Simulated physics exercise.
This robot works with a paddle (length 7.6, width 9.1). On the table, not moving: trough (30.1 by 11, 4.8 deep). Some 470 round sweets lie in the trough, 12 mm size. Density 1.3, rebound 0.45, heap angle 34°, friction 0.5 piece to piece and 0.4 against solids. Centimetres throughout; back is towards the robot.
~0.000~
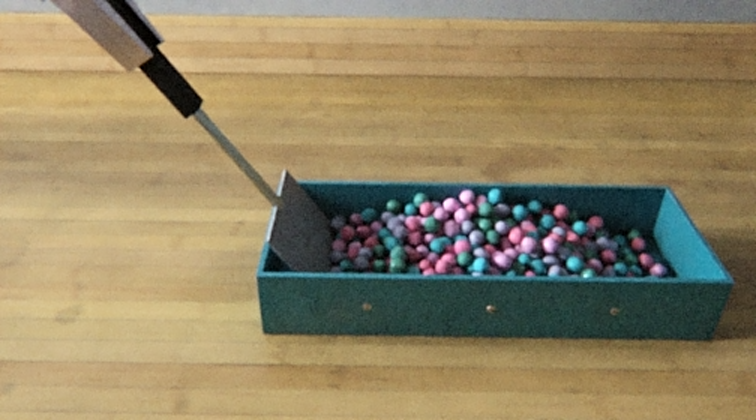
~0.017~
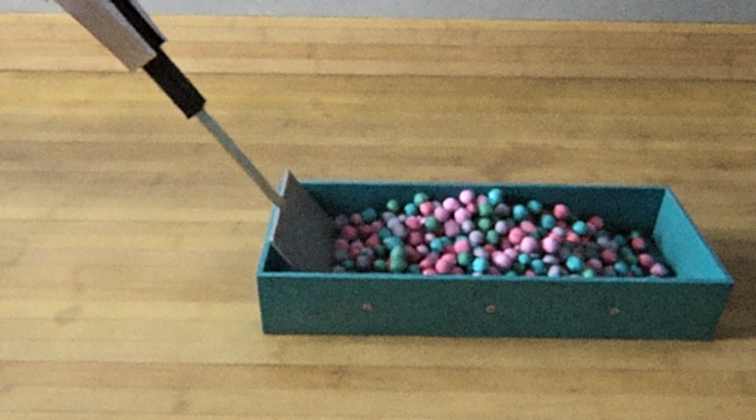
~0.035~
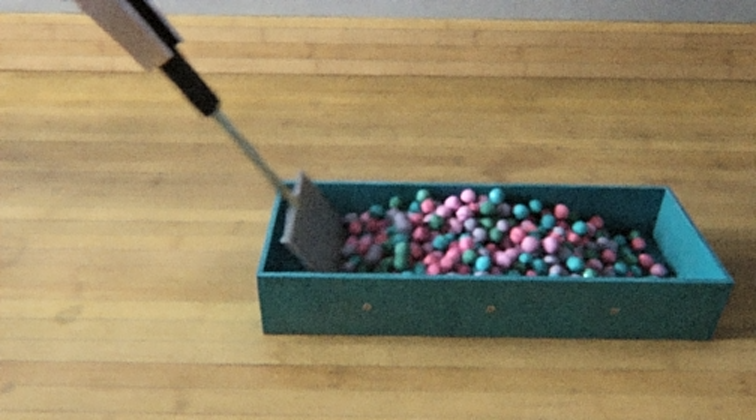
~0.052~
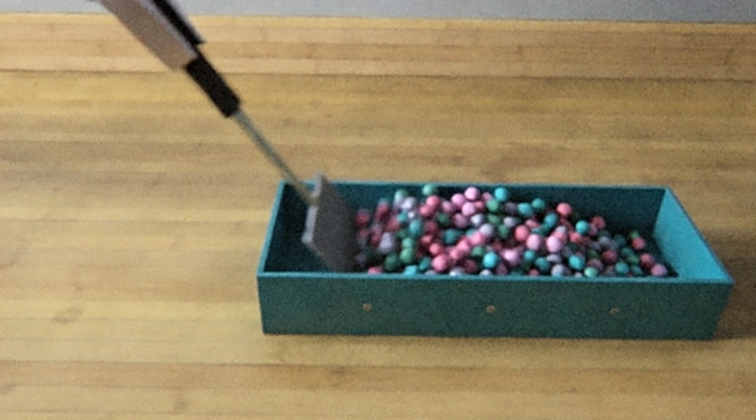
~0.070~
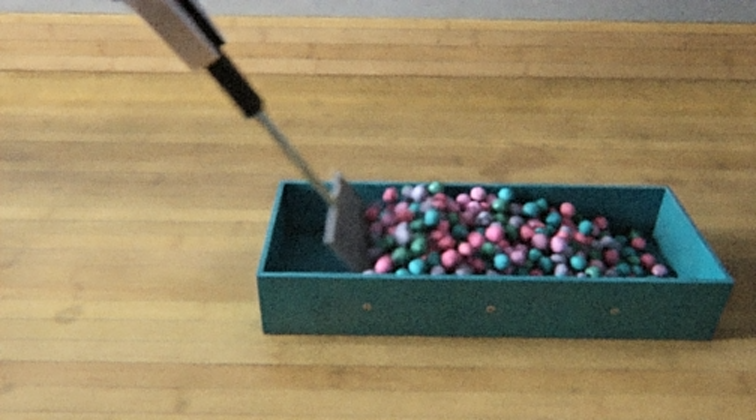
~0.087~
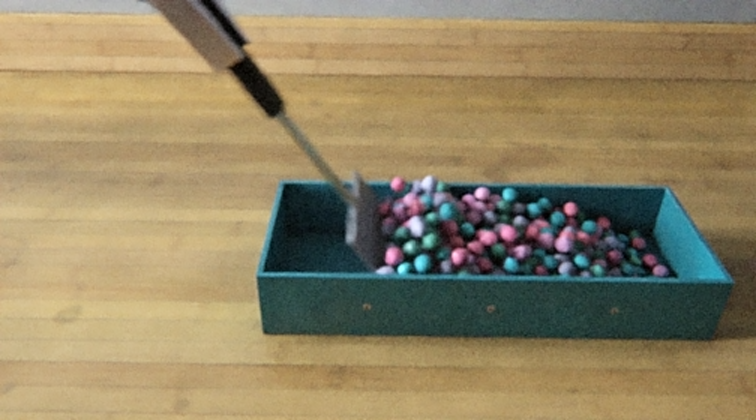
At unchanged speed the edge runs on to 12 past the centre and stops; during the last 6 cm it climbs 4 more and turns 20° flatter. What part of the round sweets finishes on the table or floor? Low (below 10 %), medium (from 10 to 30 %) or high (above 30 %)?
On the table or floor the share is high, above 30 %.
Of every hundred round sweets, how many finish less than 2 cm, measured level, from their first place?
About 10 per cent.
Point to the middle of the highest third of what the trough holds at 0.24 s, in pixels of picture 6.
Near (568, 199).
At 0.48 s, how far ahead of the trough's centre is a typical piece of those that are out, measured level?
Roughly 22 cm.
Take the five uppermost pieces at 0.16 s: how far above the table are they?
About 8 cm.
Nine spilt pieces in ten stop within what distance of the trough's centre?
About 50 cm.
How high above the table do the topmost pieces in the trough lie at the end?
About 6.0 cm.
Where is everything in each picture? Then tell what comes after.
Paddle top edge at (277, 203), sloping 56°; upper third of the load around (470, 244), from x 335 to 680, top at y 195; 468 in the trough, in the first frame.
Paddle top edge at (280, 203), sloping 56°; upper third of the load around (468, 244), from x 340 to 680, top at y 195, in the second frame.
Paddle top edge at (294, 203), sloping 56°; upper third of the load around (468, 242), from x 345 to 680, top at y 195, in the third frame.
Paddle top edge at (313, 203), sloping 56°; upper third of the load around (458, 237), from x 355 to 680, top at y 190, in the fourth frame.
Paddle top edge at (333, 203), sloping 56°; upper third of the load around (459, 235), from x 365 to 680, top at y 190, in the fifth frame.
Paddle top edge at (353, 204), sloping 56°; upper third of the load around (452, 235), from x 370 to 680, top at y 185; 468 in the trough, in the sixth frame.
After 0.16 s, sloping 56°, highest piece 9 above the table; 466 in the trough, 2 on the blade or in flight.
After 0.24 s, sloping 52°, highest piece 11 above the table; 429 in the trough, 1 on the table or floor, 38 on the blade or in flight.
After 0.48 s, sloping 36°, highest piece 8 above the table; 224 on the table or floor, 211 in the trough, 33 on the blade or in flight.
After 1.53 s, sloping 36°, highest piece 6 above the table; 260 on the table or floor, 208 in the trough.
At rest, 260 on the table or floor, 208 in the trough. That is 56 % on the table or floor.
